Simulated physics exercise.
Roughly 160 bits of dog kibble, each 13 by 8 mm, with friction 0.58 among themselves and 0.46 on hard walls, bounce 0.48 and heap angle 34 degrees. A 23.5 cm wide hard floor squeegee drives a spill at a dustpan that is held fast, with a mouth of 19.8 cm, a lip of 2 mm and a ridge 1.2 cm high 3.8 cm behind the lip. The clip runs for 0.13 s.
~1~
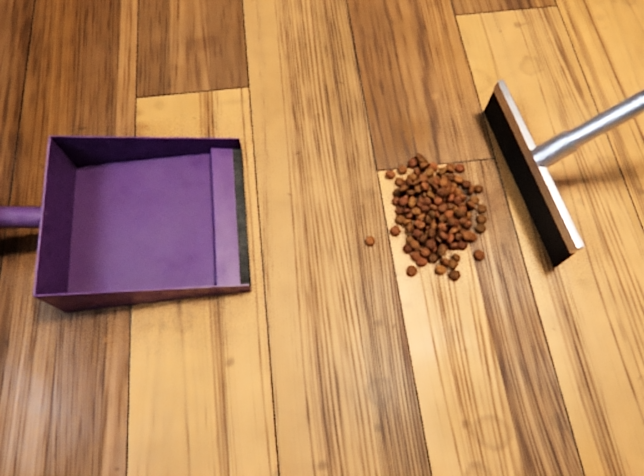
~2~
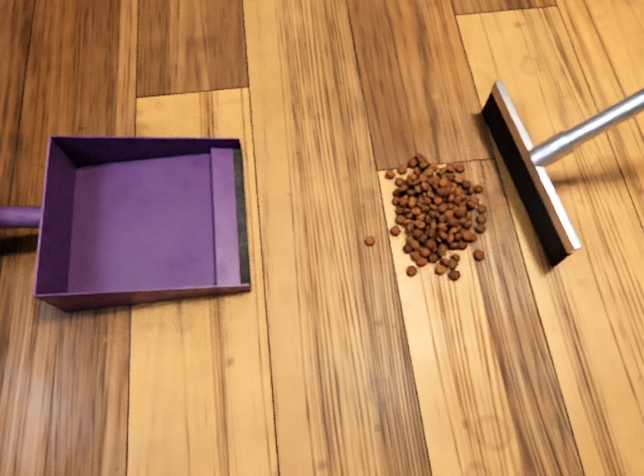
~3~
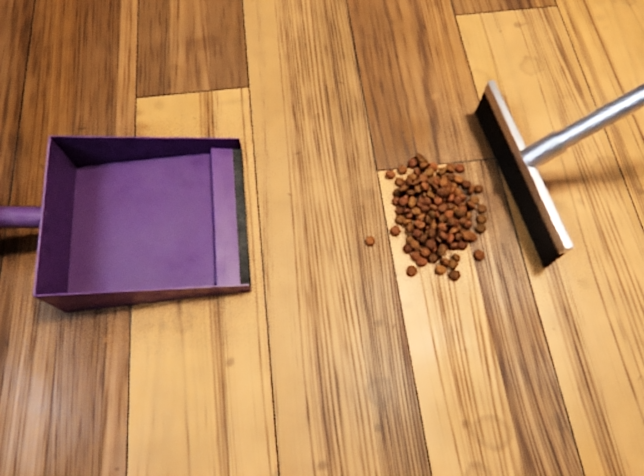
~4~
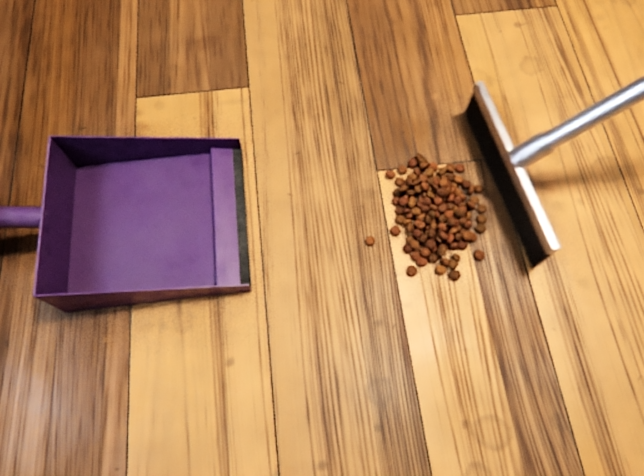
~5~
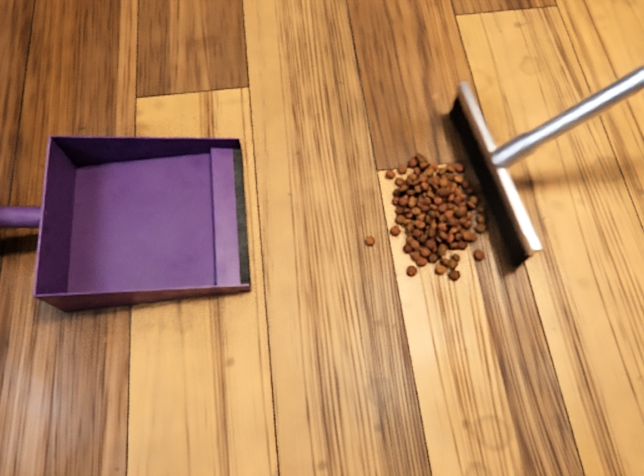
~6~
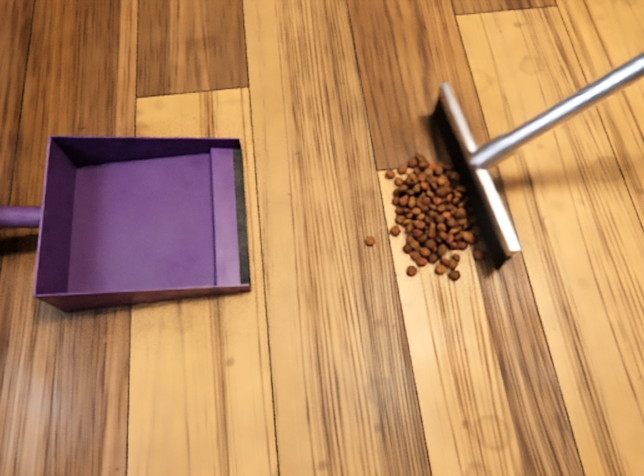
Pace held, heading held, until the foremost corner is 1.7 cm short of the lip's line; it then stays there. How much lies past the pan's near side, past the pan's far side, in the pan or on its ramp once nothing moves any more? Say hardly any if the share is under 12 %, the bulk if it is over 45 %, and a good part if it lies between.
Past the pan's near side: A medium share; past the pan's far side: A low share; in the pan or on its ramp: A medium share.
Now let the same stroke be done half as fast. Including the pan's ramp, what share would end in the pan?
Share: Near 25 %.
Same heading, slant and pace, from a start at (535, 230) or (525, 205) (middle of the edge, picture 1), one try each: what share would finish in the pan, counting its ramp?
Some 40 and 35 per cent.
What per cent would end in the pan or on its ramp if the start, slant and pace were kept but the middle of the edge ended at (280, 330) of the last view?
That comes to near 20 percent.
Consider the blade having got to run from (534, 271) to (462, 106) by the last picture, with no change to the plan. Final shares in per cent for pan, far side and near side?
Pan 20; far 0; near 50.
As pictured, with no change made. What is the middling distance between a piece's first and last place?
Around 24 centimetres.
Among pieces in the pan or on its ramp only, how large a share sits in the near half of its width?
Close to 40 %.
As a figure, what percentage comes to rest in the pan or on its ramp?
30 percent.
Then, 0.15 s after the last picture, middle of the blade 15 cm from the lip; 0 % over the lip, far side 0 %, near side 10 %.
Then, 0.25 s after the last picture, middle of the blade 6 cm from the lip; 0 % over the lip, far side 5 %, near side 15 %.
Then, 0.48 s after the last picture, middle of the blade 3 cm from the lip; 30 % over the lip, far side 5 %, near side 20 %.
In the end, near side 20 %, far side 5 %, pan 30 %, in front of the lip or behind the blade 50 %.
